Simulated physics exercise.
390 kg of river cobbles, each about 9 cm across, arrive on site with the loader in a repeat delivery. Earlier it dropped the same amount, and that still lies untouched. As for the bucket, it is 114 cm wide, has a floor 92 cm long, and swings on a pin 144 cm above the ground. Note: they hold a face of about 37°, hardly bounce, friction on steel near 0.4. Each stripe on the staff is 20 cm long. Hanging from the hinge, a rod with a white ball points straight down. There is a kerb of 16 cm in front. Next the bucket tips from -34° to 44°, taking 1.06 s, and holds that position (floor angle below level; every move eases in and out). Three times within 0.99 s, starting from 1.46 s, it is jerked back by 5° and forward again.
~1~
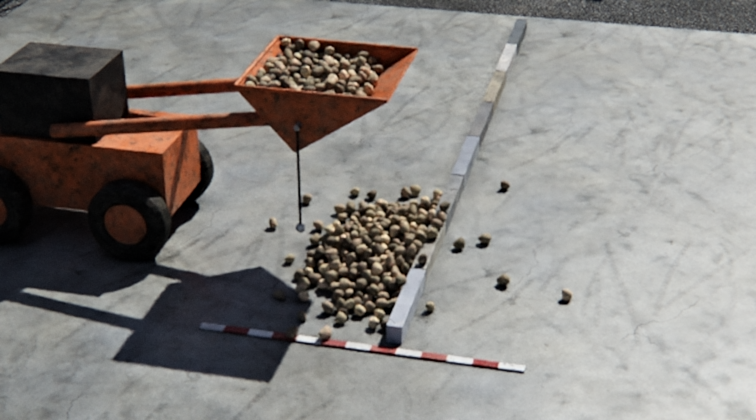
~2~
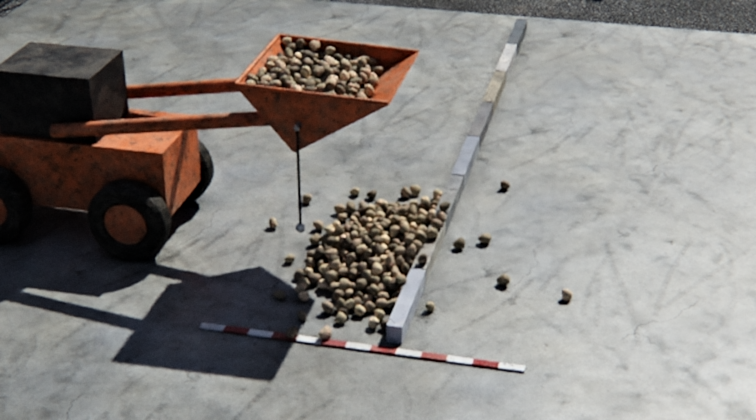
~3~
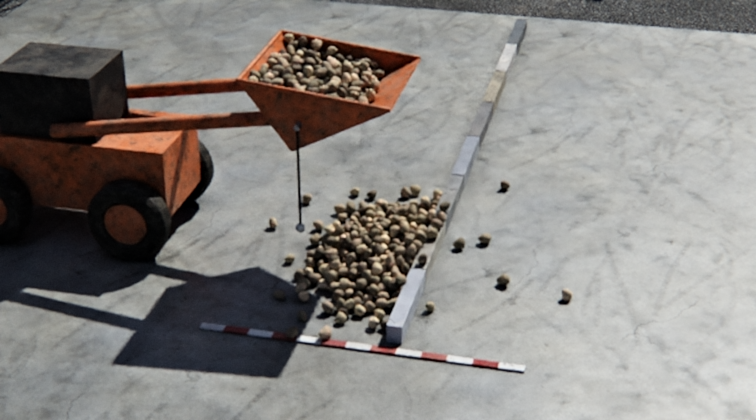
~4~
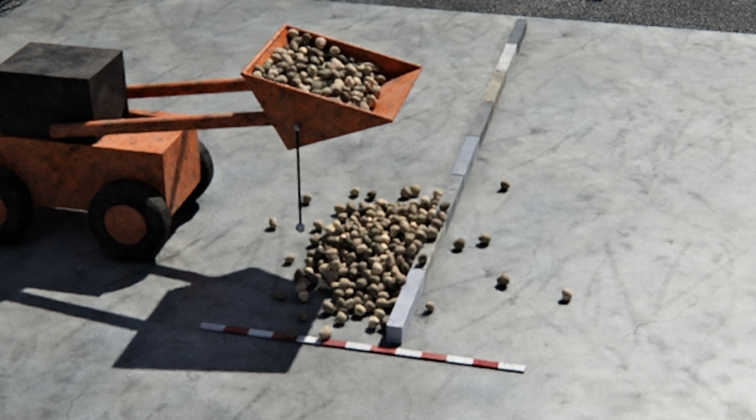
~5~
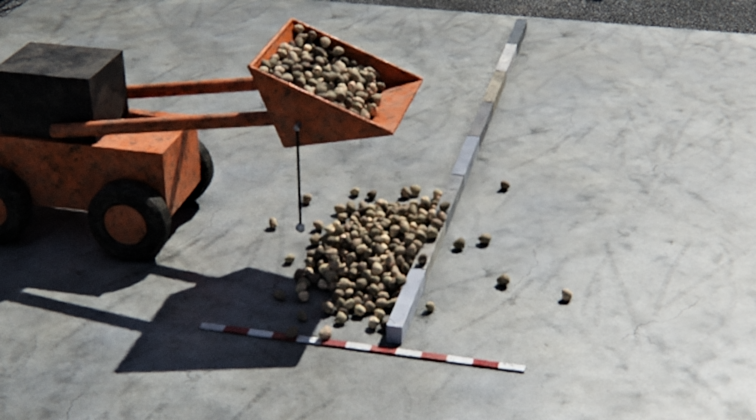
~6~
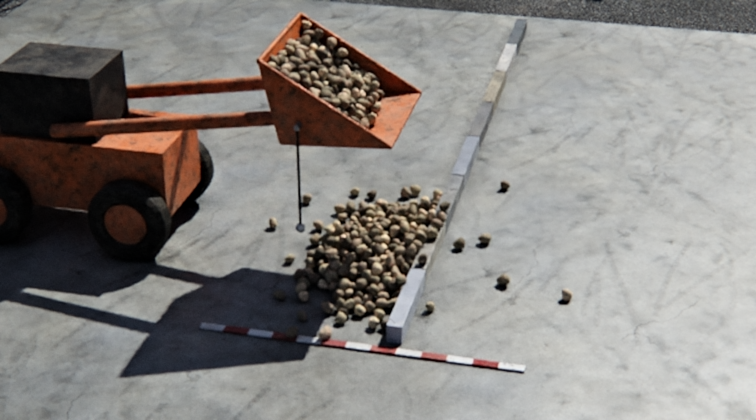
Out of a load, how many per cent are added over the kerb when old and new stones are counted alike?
Around 53 per cent.
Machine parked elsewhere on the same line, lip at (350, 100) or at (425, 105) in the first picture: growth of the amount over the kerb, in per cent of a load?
Close to 20 per cent, followed by close to 90 per cent.
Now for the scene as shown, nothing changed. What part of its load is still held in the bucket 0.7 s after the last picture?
I'd say about 55 per cent.
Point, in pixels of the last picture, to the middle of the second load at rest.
Around (441, 254).
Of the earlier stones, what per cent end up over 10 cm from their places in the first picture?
I'd put it at about 5 per cent.
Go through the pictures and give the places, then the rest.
In the first frame, the bucket is at -34°, its lip at (387, 101); the top of the load is at (321, 63). The earlier load is highest near (394, 227), 24 cm above ground level, 98 % on this side of the kerb, 2 % over the kerb.
In the second frame, the bucket is at -32°, its lip at (388, 104); the top of the load is at (313, 62).
In the third frame, the bucket is at -28°, its lip at (390, 111); the top of the load is at (300, 55).
In the fourth frame, the bucket is at -21°, its lip at (392, 121); the top of the load is at (294, 50).
In the fifth frame, lip at (393, 134), floor tilted -13°, highest stones at (299, 44).
In the sixth frame, lip at (392, 148), floor tilted -4°, highest stones at (303, 40).
Then, 0.4 s after the last picture the floor is at 32°; in per cent of one load, 99 in the bucket, 99 on this side of the kerb, 2 over the kerb; the foremost stones are at (479, 247).
Then, 0.7 s after the last picture the floor is at 44°; in per cent of one load, 54 in the bucket, 145 on this side of the kerb, 2 over the kerb; the foremost stones are at (479, 247).
Then, 2.5 s after the last picture the floor is at 44°; in per cent of one load, 0 in the bucket, 145 on this side of the kerb, 55 over the kerb; the foremost stones are at (651, 265).
Then, 5.2 s after the last picture the floor is at 44°; in per cent of one load, 0 in the bucket, 145 on this side of the kerb, 55 over the kerb; the foremost stones are at (651, 265). Net gain over the kerb, 53.
